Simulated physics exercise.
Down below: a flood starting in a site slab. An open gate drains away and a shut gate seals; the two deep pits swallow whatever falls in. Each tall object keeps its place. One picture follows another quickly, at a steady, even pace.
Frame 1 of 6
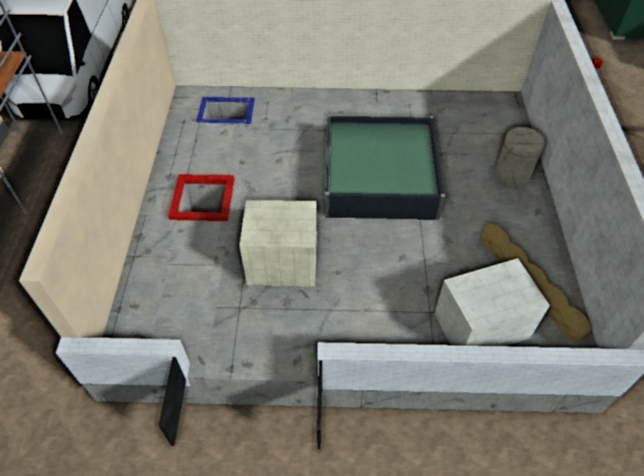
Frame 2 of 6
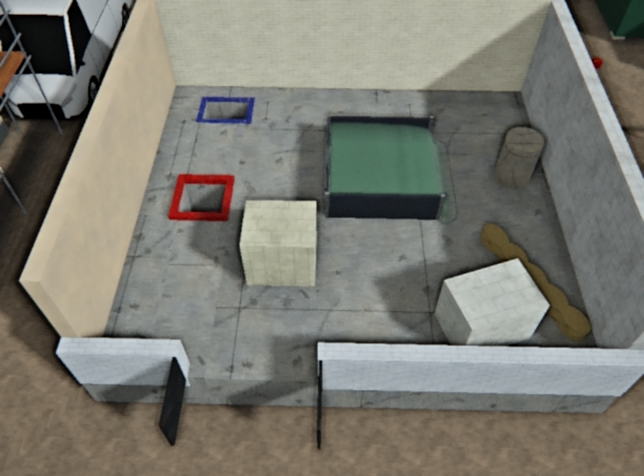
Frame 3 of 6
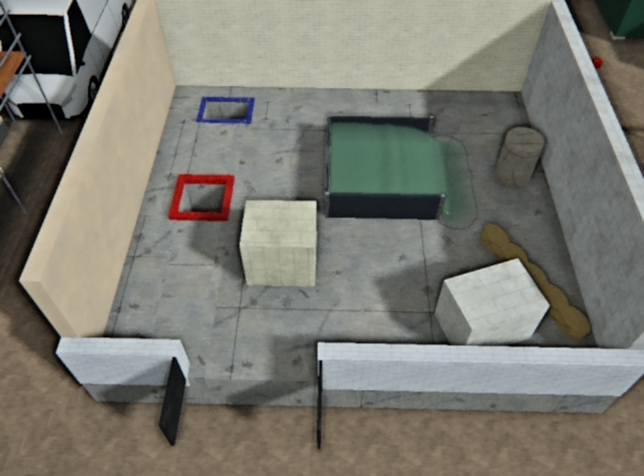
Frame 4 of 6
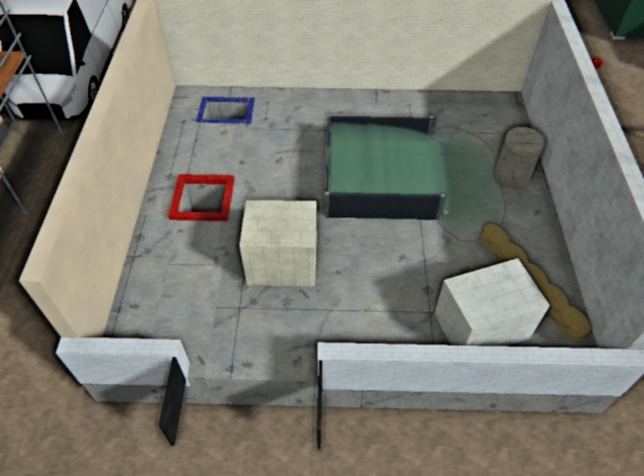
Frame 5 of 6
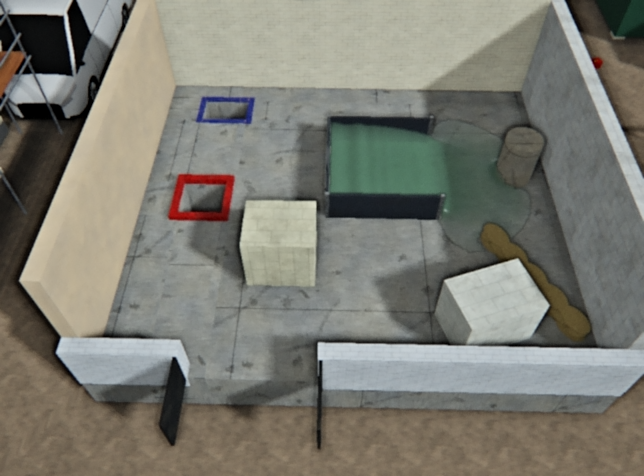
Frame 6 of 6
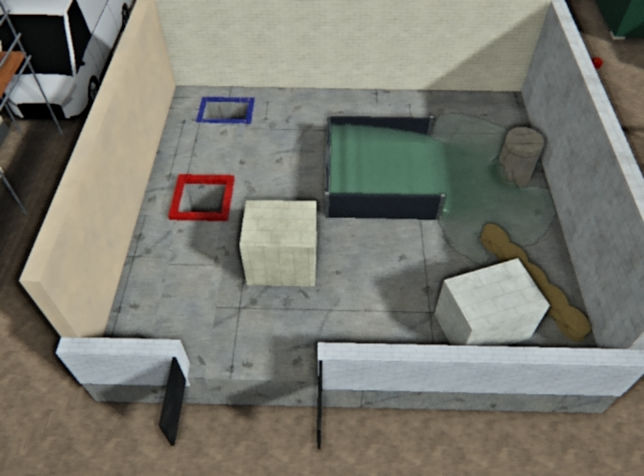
Green water in an open, dark-sided tank sits still at first, then pours out over the right side onto the grey slab. A thin, clear green sheet widens across the floor to the right, spreading around the round column and reaching the brown, lumpy strip near the tilted pale block.
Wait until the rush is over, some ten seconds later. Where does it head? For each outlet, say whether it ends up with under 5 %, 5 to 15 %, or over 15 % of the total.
At the end, the gate gets hardly any of it - below five per cent; the blue pit gets a middling share of it - five to fifteen per cent; the red pit gets hardly any of it - below five per cent.
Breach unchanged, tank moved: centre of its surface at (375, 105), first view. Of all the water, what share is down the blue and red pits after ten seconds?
Result in per cent: Blue pit 2, red pit 0.
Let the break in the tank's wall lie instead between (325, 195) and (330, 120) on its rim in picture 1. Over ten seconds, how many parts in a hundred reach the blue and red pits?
In percent: Blue 30, red 10.
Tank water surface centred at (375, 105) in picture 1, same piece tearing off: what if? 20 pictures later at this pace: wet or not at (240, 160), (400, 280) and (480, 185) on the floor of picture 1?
Checking the three spots, I get high and dry, high and dry, swamped.
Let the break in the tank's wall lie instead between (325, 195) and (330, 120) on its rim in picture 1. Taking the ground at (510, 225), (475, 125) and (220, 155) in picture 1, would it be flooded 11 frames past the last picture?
Result, in sequence: Untouched by the flood; untouched by the flood; inundated.
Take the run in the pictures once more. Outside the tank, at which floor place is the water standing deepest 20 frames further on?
I would choose the pixel (571, 319).
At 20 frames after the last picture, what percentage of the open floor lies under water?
That works out at 35 %.
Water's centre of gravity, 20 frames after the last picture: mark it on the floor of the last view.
Somewhere near (478, 181).
A moment on, water covers 20 % of the floor; the gate 0 %, the blue pit 0 %, the red pit 0 %.
Next, water covers 20 % of the floor; the gate 0 %, the blue pit 0 %, the red pit 0 %.
Then, water covers 35 % of the floor; the gate 0 %, the blue pit 0 %, the red pit 0 %.
Later, water covers 60 % of the floor; the gate 0 %, the blue pit 3 %, the red pit 0 %.
In the end, water covers 80 % of the floor; the gate 1 %, the blue pit 10 %, the red pit 0 %.
